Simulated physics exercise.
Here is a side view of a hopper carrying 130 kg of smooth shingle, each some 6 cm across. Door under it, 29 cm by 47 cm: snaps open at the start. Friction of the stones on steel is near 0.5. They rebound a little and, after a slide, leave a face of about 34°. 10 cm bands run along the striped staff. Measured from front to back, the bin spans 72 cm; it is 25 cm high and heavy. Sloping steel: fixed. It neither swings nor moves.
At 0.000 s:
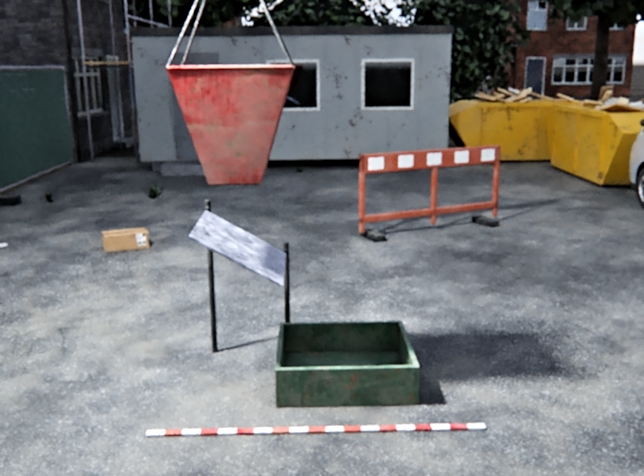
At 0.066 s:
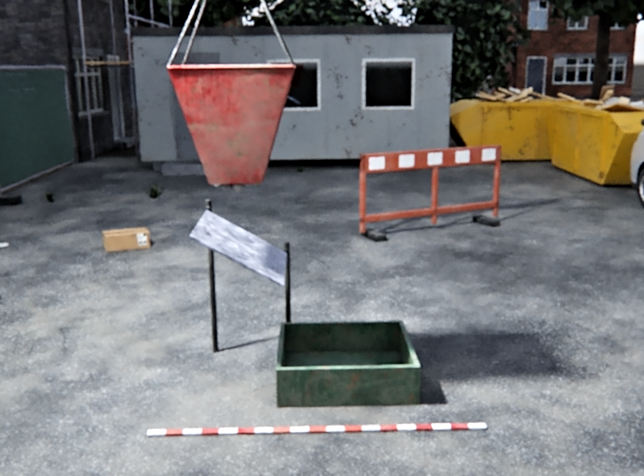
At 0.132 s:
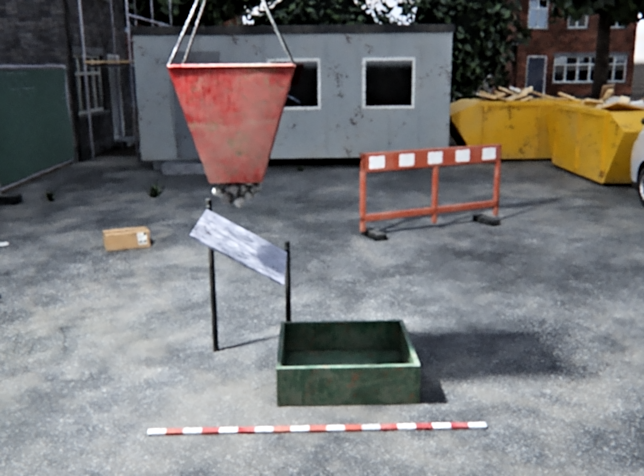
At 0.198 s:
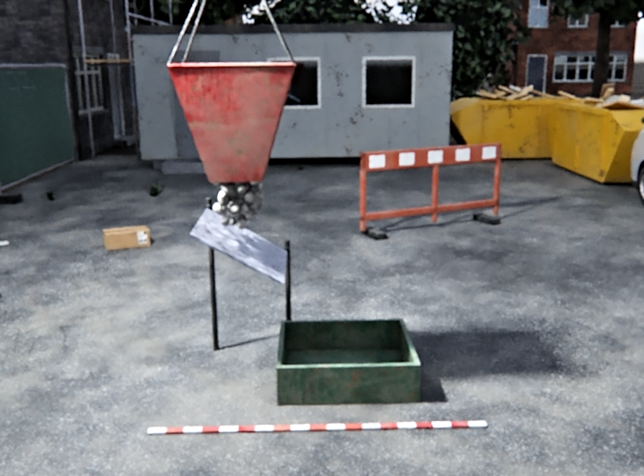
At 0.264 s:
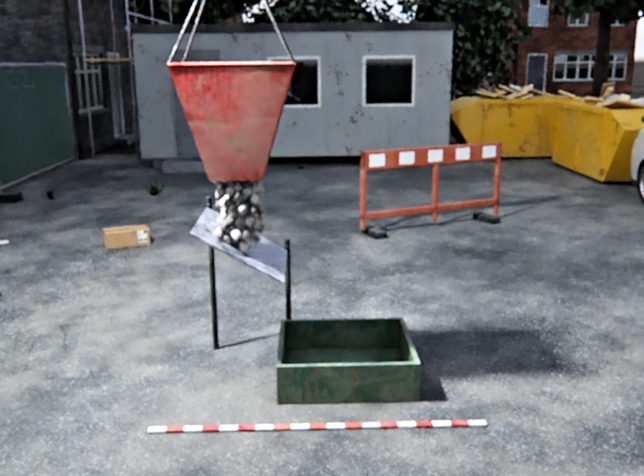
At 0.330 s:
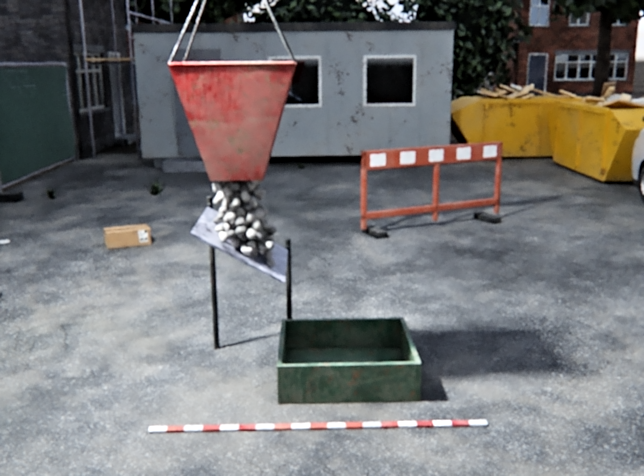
In a paved yard seen from the side and slightly above, a grey cabin, yellow skips and a brick building stand behind an orange-and-white barrier. A red hopper hangs at left above a sloping grey steel plate on dark posts, with an open green bin to its lower right. Grey and white stones drop from the hopper, strike the plate and slide down it rightward, while the view stays practically still.
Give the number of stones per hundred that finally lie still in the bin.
Some 65 per hundred.
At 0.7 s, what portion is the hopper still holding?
Still inside: Roughly 5 percent.
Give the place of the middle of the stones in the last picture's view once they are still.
(368, 365).
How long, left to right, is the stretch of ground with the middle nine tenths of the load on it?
Width: Near 90 cm.
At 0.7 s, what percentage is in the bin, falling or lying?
Around 30 per cent at that point.
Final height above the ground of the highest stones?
The topmost stones rest about 24 cm above the ground.
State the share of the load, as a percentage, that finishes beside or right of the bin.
30 in a hundred, roughly.
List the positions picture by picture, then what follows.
In the first frame, the outlet is at (234, 175); nothing has dropped yet.
In the second frame, the outlet is at (235, 175); 3 % is out.
In the third frame, the outlet is at (235, 174); 10 % is out, the lowest stones still above the rim at (234, 198), 123 cm up.
In the fourth frame, the outlet is at (235, 173); 18 % is out, the lowest stones still above the rim at (235, 220), 109 cm up.
In the fifth frame, the outlet is at (235, 172); 28 % is out, the lowest stones still above the rim at (247, 241), 94 cm up.
In the sixth frame, the outlet is at (236, 172); 39 % is out, the lowest stones still above the rim at (268, 252), 86 cm up.
After 0.7 s, 3 % in the hopper, 49 % on the steel, 11 % falling or lying left of the bin, 30 % falling or lying in the bin, 7 % falling or lying beside or right of the bin; the stones farthest right are at (386, 351).
After 1.1 s, 0 % in the hopper, 10 % on the steel, 4 % falling or lying left of the bin, 58 % falling or lying in the bin, 28 % falling or lying beside or right of the bin; the stones farthest right are at (441, 360).
After 1.7 s, 0 % in the hopper, 3 % falling or lying left of the bin, 65 % falling or lying in the bin, 32 % falling or lying beside or right of the bin; the stones farthest right are at (489, 344).
After 2.6 s, 0 % in the hopper, 3 % falling or lying left of the bin, 65 % falling or lying in the bin, 32 % falling or lying beside or right of the bin; the stones farthest right are at (495, 344).
After 4.5 s, 0 % in the hopper, 3 % left of the bin, 65 % in the bin, 32 % beside or right of the bin; the stones farthest right are at (495, 344).
